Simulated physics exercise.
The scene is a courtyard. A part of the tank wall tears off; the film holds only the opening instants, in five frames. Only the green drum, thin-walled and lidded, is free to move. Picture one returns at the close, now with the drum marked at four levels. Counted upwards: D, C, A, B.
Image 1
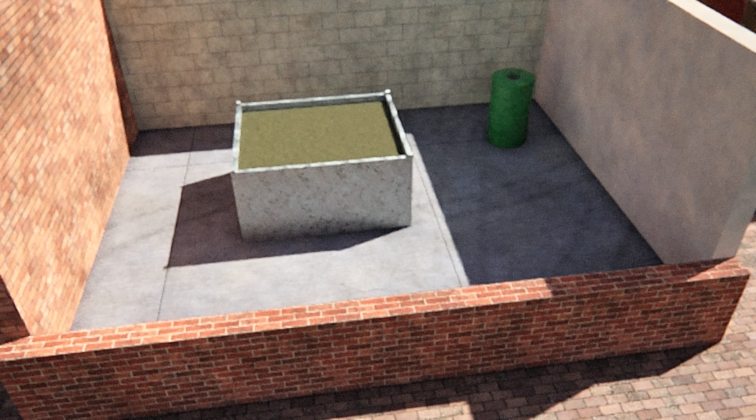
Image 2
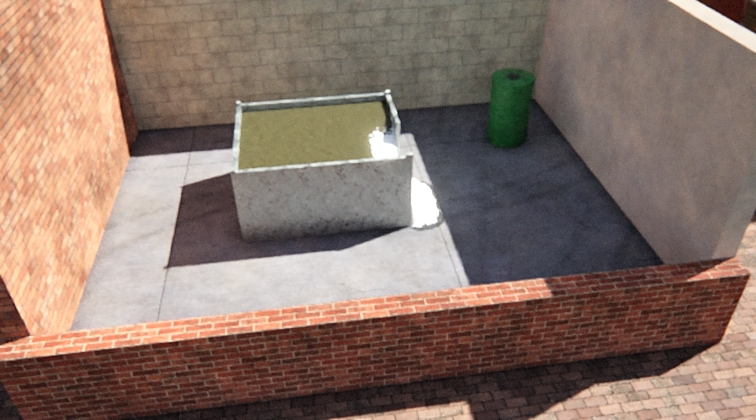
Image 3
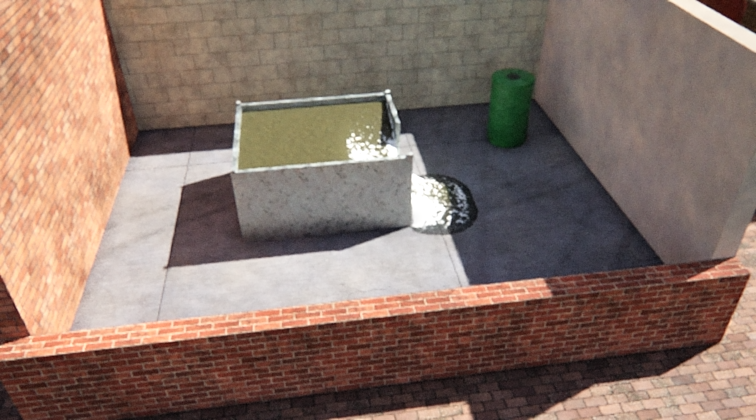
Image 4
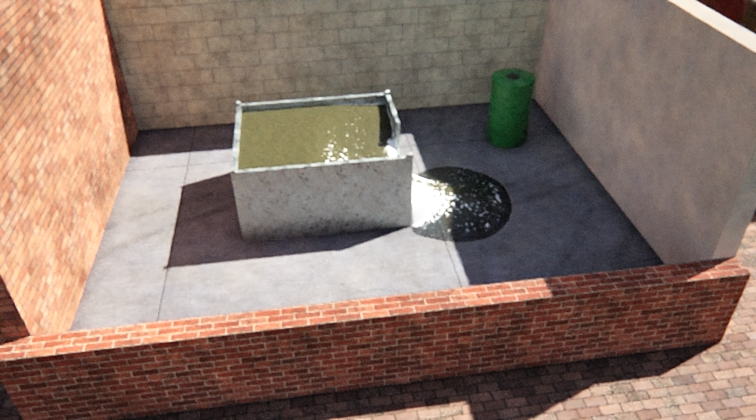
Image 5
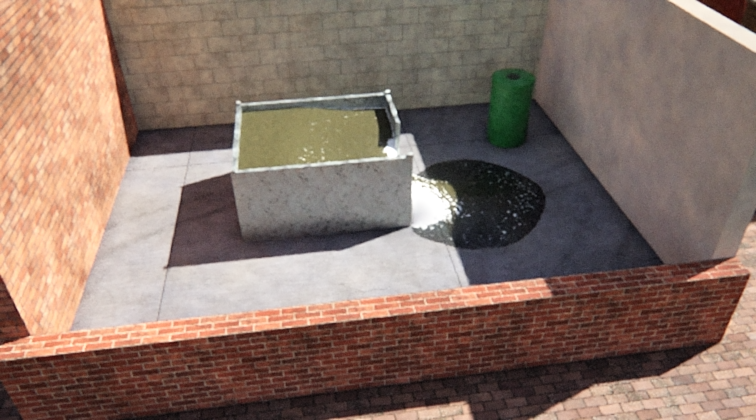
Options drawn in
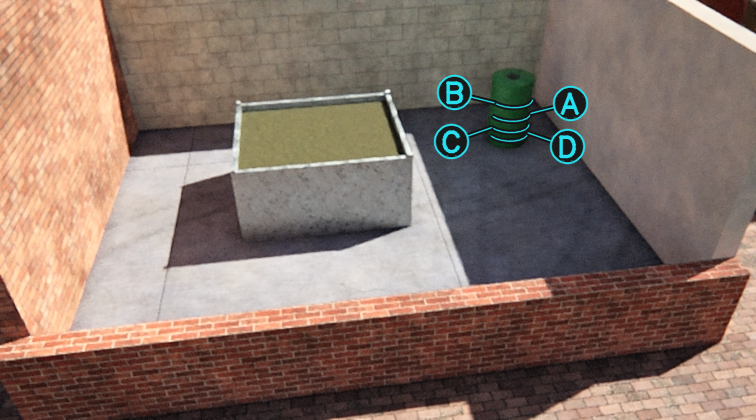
Greenish water fills a square, open-topped stone tank in a walled courtyard, then begins pouring over its right side in a white, foaming patch. A dark, glinting puddle forms on the paving and spreads rightward, widening steadily, while the green drum near the back wall stays still.
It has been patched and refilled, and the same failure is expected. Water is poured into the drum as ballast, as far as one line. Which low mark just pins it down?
The answer is mark C.
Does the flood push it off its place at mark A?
No, not at all.
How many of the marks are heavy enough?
Three of the four.
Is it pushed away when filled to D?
Yes, that goes wrong.
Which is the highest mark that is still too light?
Here it is mark D.
On the marked copy, A at (516, 121); B at (518, 107); C at (514, 132); D at (513, 141); from the bottom up D, C, A, B.
For mark A, it does not move.
For mark B, it does not move.
For mark C, it does not move.
For mark D, it is pushed about its own width away.
